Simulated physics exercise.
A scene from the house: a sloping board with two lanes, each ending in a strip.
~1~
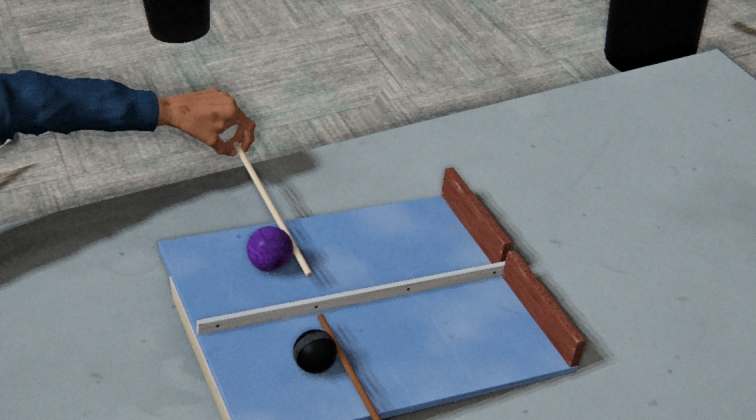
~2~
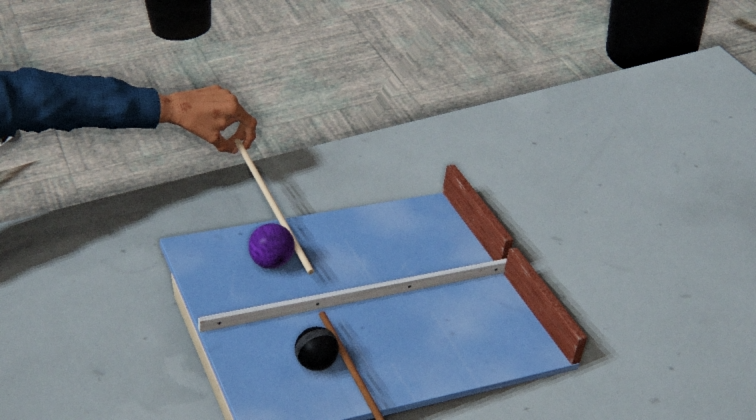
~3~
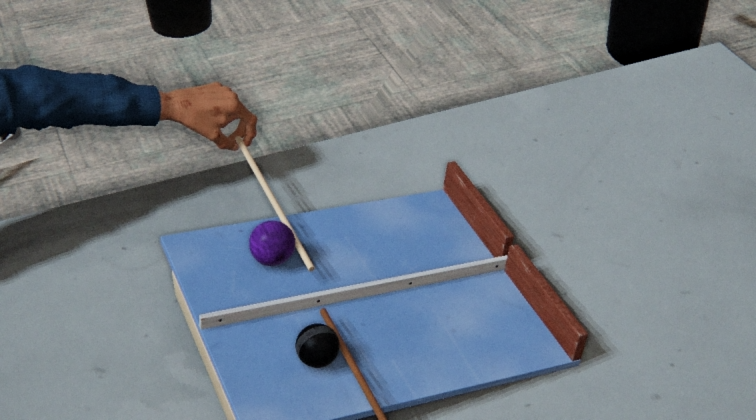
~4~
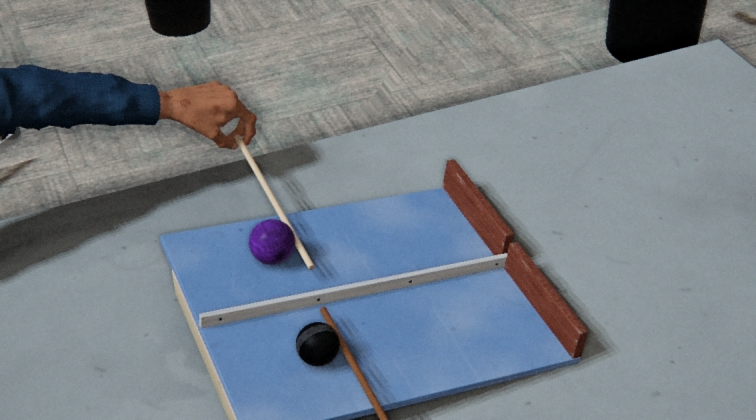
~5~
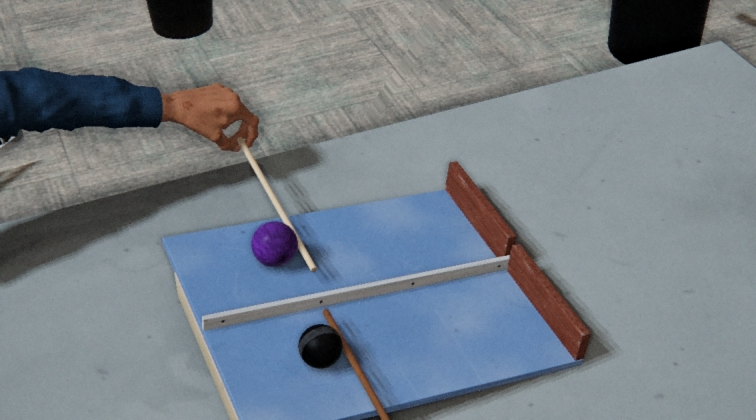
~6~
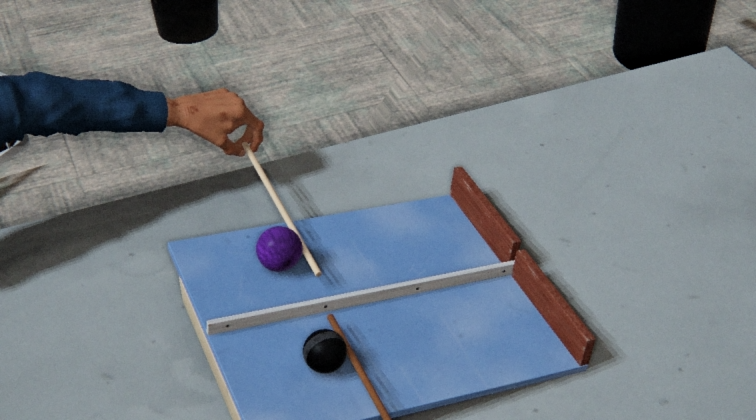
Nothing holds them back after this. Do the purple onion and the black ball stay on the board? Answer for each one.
So, the purple onion is stopped, while the black ball is stopped.
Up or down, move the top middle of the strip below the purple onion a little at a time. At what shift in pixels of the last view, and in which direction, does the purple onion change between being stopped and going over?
Downward, by some 20 pixels.
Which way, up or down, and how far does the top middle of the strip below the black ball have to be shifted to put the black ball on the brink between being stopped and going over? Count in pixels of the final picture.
About 20 pixels, downward.
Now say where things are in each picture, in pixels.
In the first frame, held back by the sticks; purple onion (270, 249); black ball (315, 351); board (362, 291).
In the second frame, held back by the sticks; black ball (317, 348); board (364, 288).
In the third frame, held back by the sticks; purple onion (272, 244); board (365, 285).
In the fourth frame, held back by the sticks; black ball (318, 344); board (365, 283).
In the fifth frame, held back by the sticks; purple onion (274, 244); board (367, 285).
In the sixth frame, held back by the sticks; purple onion (279, 249); black ball (325, 351); board (372, 290).
Then, 0.38 s after the last picture, purple onion rolling on the board near (308, 245); black ball rolling on the board near (355, 345).
Then, 0.66 s after the last picture, purple onion rolling on the board near (372, 233); black ball rolling on the board near (423, 331).
Then, 0.86 s after the last picture, purple onion rolling on the board near (437, 222); black ball rolling on the board near (492, 316).
At rest, the purple onion stops on the board, near (461, 218); the black ball stops on the board, near (530, 308).
